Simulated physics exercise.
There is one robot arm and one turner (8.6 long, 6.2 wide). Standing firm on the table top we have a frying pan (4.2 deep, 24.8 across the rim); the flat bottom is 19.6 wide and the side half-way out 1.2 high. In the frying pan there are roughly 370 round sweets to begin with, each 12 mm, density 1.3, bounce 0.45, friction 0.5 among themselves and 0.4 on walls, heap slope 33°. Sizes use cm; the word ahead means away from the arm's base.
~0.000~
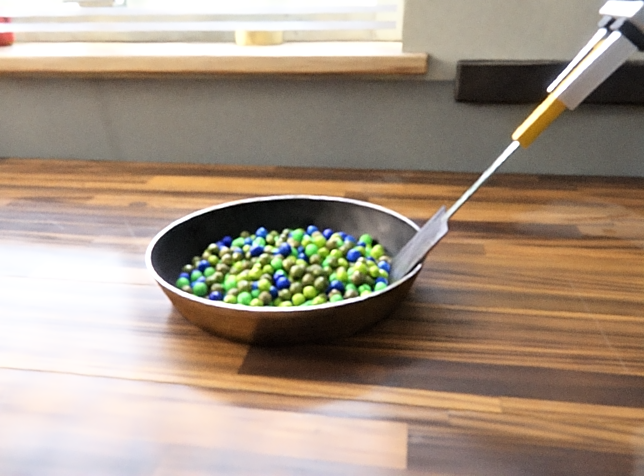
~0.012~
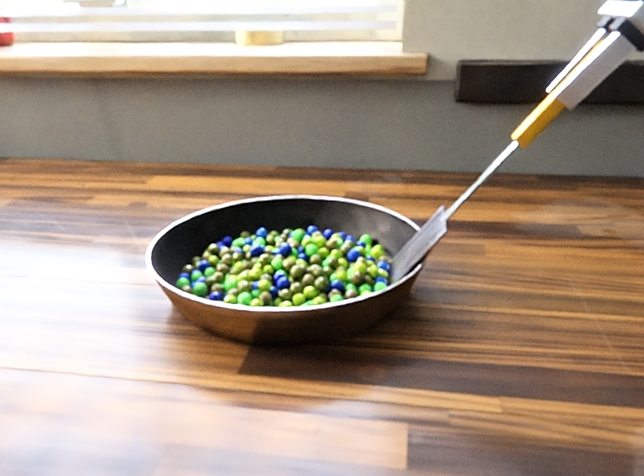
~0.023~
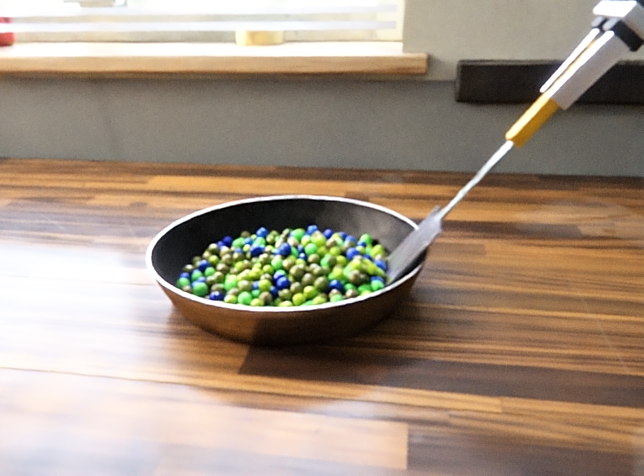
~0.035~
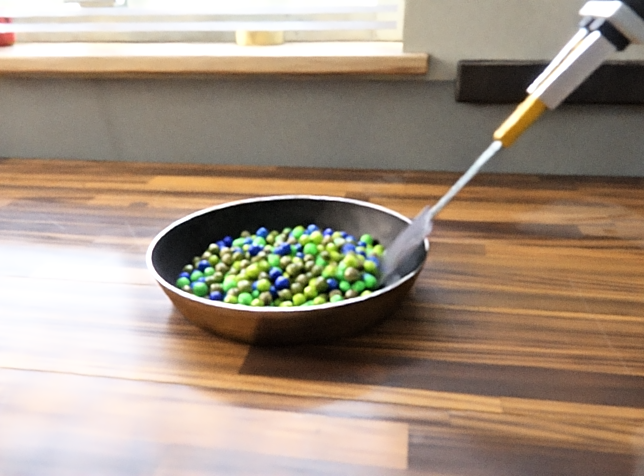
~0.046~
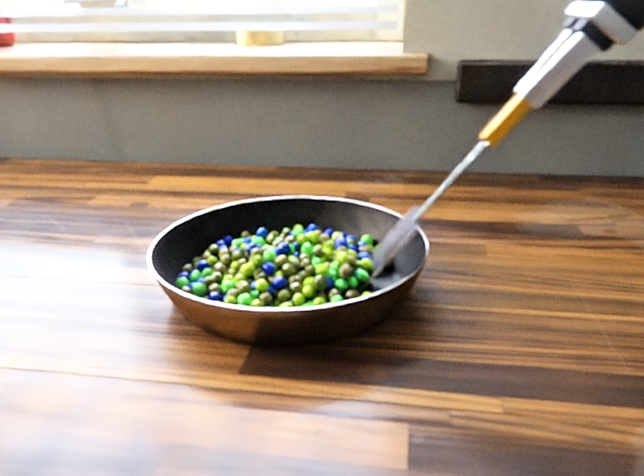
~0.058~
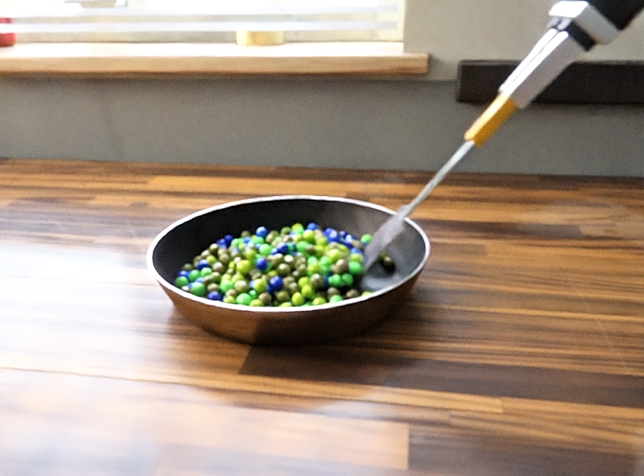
A frying pan of small green, blue and brownish balls sat on a striped wooden counter while a robot arm slid a turner leftward from the right rim, nudging the nearest balls a short way.
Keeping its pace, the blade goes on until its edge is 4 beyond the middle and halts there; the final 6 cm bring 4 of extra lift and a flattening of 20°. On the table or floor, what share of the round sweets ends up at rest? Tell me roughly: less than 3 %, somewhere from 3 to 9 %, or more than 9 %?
Somewhere from 3 to 9 %.
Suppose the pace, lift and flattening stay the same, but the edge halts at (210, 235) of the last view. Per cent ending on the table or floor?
I'd estimate about 10 per cent.
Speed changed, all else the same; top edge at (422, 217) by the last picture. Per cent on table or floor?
That share would be about 0 percent.
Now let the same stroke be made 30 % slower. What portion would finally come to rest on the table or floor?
Then roughly 0 percent.
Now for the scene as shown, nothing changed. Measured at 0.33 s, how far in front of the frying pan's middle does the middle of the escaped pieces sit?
The distance is around 22 cm.
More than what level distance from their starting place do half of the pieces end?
The figure is about 2 cm.
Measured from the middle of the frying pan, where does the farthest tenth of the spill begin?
About 60 cm from the centre.
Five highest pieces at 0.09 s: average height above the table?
They are some 5 cm up.
After 0.09 s, sloping 51°, highest piece 5 above the table; 370 in the frying pan.
After 0.12 s, sloping 43°, highest piece 6 above the table; 370 in the frying pan.
After 0.33 s, sloping 32°, highest piece 5 above the table; 348 in the frying pan, 18 on the table or floor, 4 on the blade or in flight.
After 1.38 s, sloping 32°, highest piece 4 above the table; 348 in the frying pan, 22 on the table or floor.
In the end, 348 in the frying pan, 22 on the table or floor. That is 6 % on the table or floor.
